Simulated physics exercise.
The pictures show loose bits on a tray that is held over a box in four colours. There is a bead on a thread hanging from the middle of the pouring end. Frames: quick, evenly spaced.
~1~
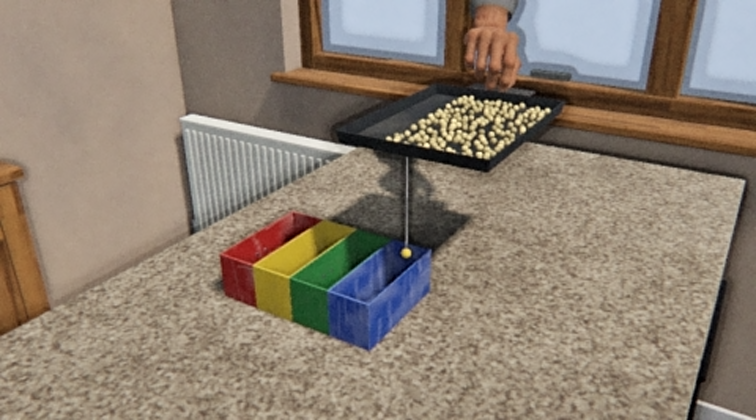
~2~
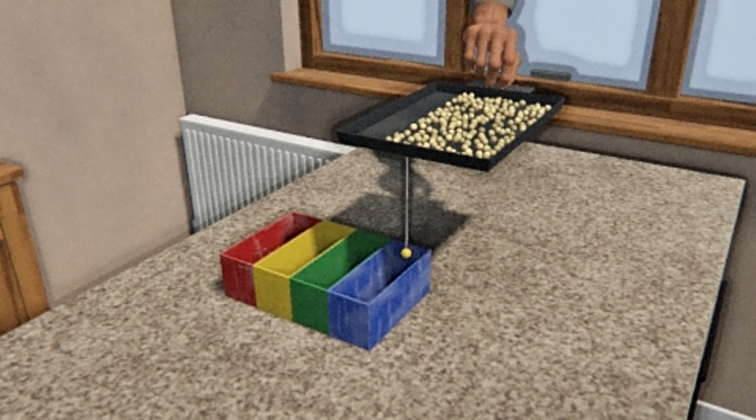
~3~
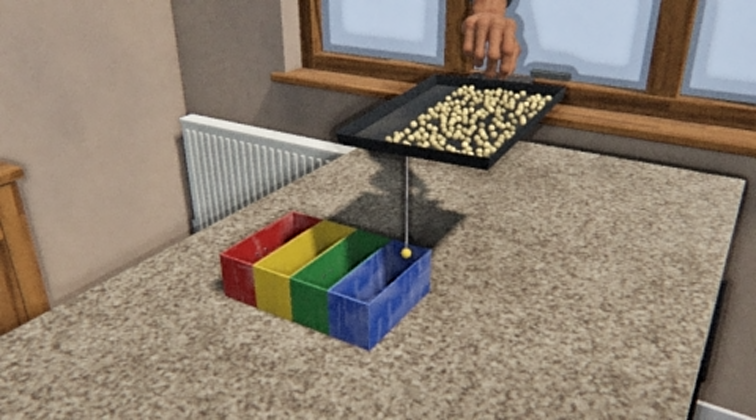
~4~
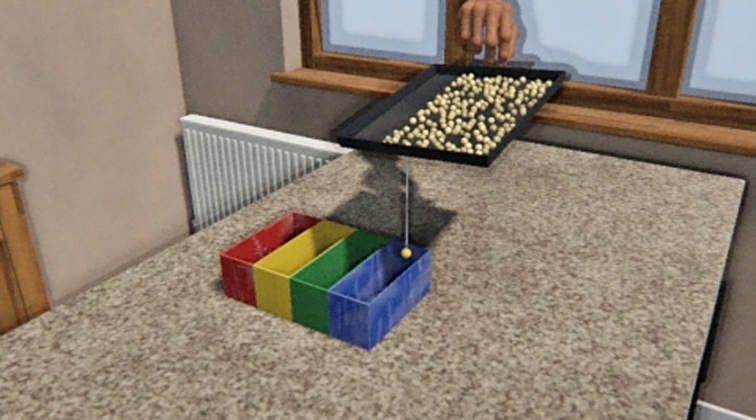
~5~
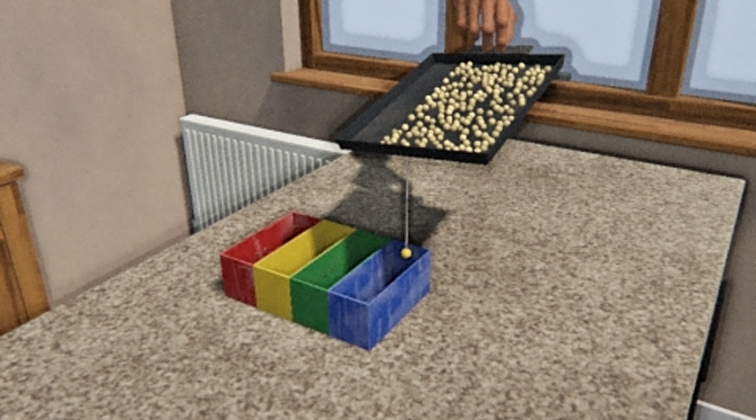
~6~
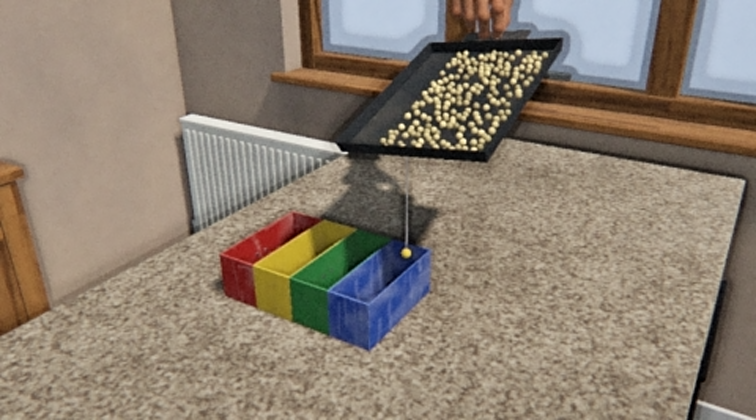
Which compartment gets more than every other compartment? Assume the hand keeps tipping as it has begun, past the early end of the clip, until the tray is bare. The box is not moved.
The green compartment gets the most.
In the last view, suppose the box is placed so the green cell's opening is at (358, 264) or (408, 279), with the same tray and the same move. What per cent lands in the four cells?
First case 100 in a hundred, second case 90 in a hundred.
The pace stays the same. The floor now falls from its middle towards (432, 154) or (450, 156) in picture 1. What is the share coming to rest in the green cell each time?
In turn, 0 percent and then 0 percent.
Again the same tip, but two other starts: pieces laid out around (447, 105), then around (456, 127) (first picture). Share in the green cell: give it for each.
That would be 70 per cent, and then 60 per cent.
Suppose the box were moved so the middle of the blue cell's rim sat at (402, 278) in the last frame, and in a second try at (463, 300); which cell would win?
So the first one goes to the cell in yellow and the second to the red cell.
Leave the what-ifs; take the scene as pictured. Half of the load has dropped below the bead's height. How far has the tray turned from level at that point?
Around 110° of tilt.
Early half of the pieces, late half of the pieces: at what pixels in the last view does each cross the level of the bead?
The leading part at (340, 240), the rest of it at (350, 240).
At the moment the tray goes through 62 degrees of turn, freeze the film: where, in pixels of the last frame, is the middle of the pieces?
(370, 149).
Just after the last frame, tray tipped steeply; the larger part on the tray; about a tenth in the yellow cell; just a few in the green cell; just a few in the blue cell; roughly a quarter falling or outside the box.
A moment on, tray tipped past a quarter turn; roughly two thirds on the tray; roughly a quarter in the green cell; about a tenth in the yellow cell; about a tenth in the blue cell; about a tenth falling or outside the box.
Further on, tray tipped past a quarter turn; roughly two thirds in the green cell; roughly a quarter in the blue cell; about a tenth in the yellow cell; just a few in the red cell; about a tenth falling or outside the box.
When it is over, tray tipped past a quarter turn; roughly two thirds in the green cell; roughly a quarter in the blue cell; about a tenth in the yellow cell; just a few in the red cell; about a tenth outside the box.
